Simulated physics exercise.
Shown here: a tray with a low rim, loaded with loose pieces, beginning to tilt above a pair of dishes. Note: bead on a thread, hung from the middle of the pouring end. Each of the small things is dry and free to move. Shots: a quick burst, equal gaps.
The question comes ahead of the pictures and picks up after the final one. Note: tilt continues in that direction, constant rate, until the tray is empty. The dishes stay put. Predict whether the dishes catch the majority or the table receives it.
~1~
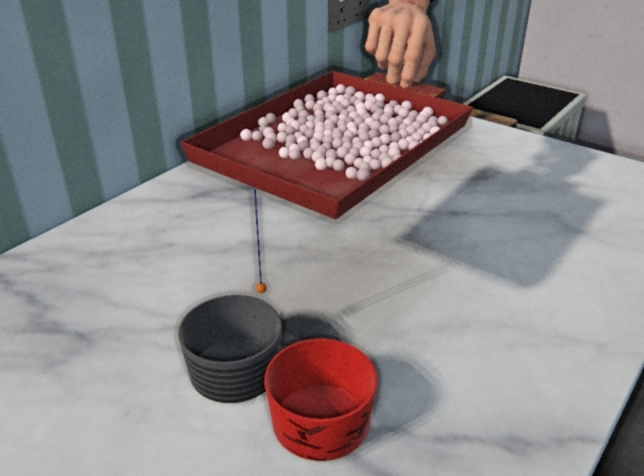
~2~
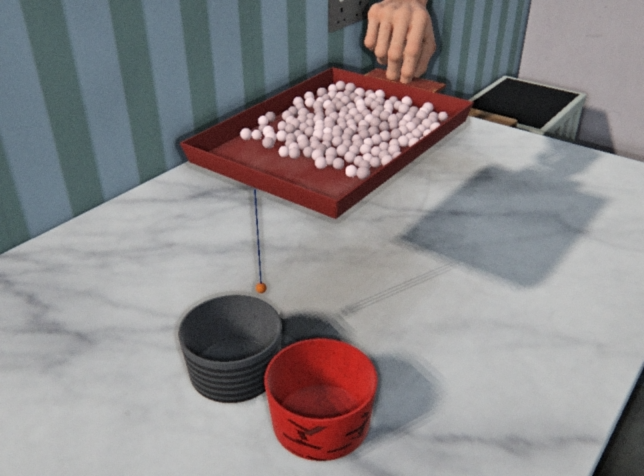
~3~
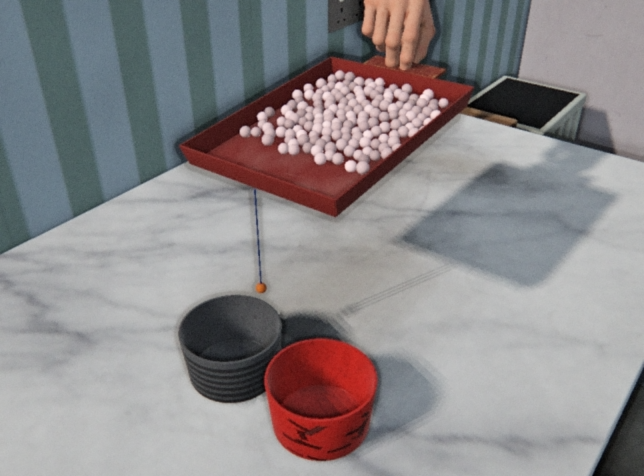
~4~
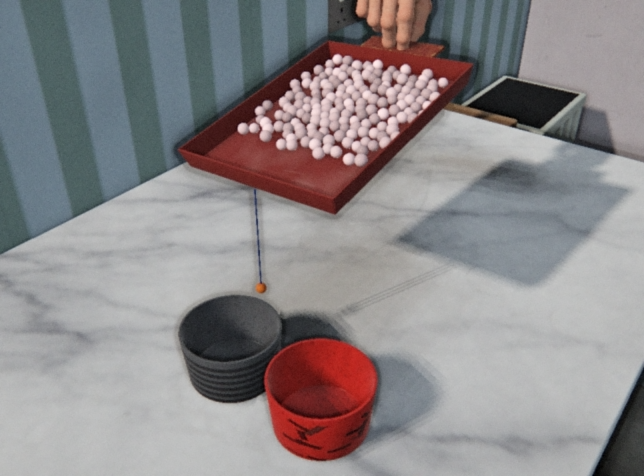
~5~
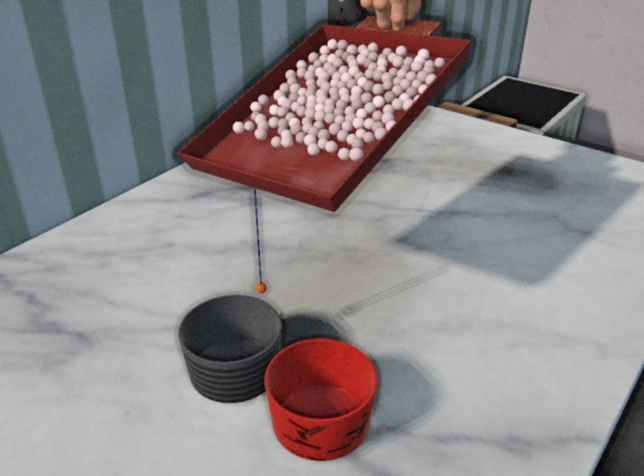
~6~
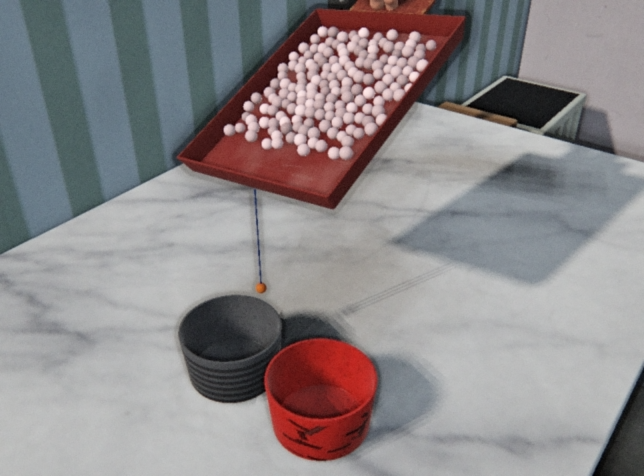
Well, most of it stays out of the dishes by the end.
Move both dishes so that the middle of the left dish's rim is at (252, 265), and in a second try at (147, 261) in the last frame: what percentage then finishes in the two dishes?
First position: Some 0 %; second position: Some 60 %.
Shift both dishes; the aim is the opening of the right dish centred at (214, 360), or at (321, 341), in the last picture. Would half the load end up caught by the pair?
Short of half and then Short of half.
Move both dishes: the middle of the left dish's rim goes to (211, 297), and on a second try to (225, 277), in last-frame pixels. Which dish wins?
Well, first the one further left, then the one further left.
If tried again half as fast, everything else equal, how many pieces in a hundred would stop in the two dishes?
I'd put it near 30 per cent.
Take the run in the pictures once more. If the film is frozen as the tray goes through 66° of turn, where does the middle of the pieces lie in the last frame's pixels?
Close to (213, 171).
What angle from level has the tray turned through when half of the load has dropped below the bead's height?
I'd say it is tilted about 95°.
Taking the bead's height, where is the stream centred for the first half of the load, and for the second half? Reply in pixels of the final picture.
(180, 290) for the early half, (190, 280) for the late half.
Soon, tray tipped steeply; about two thirds on the tray; a stray few in the left dish; a stray few outside both; about a quarter in the air.
A while on, tray tipped past a quarter turn; a small part on the tray; about a quarter in the left dish; about half outside both; about a quarter in the air.
Towards the end, tray tipped past a quarter turn; about a quarter in the left dish; most outside both.
Finally, tray tipped past a quarter turn; none in the right dish; about a quarter in the left dish; most outside both.
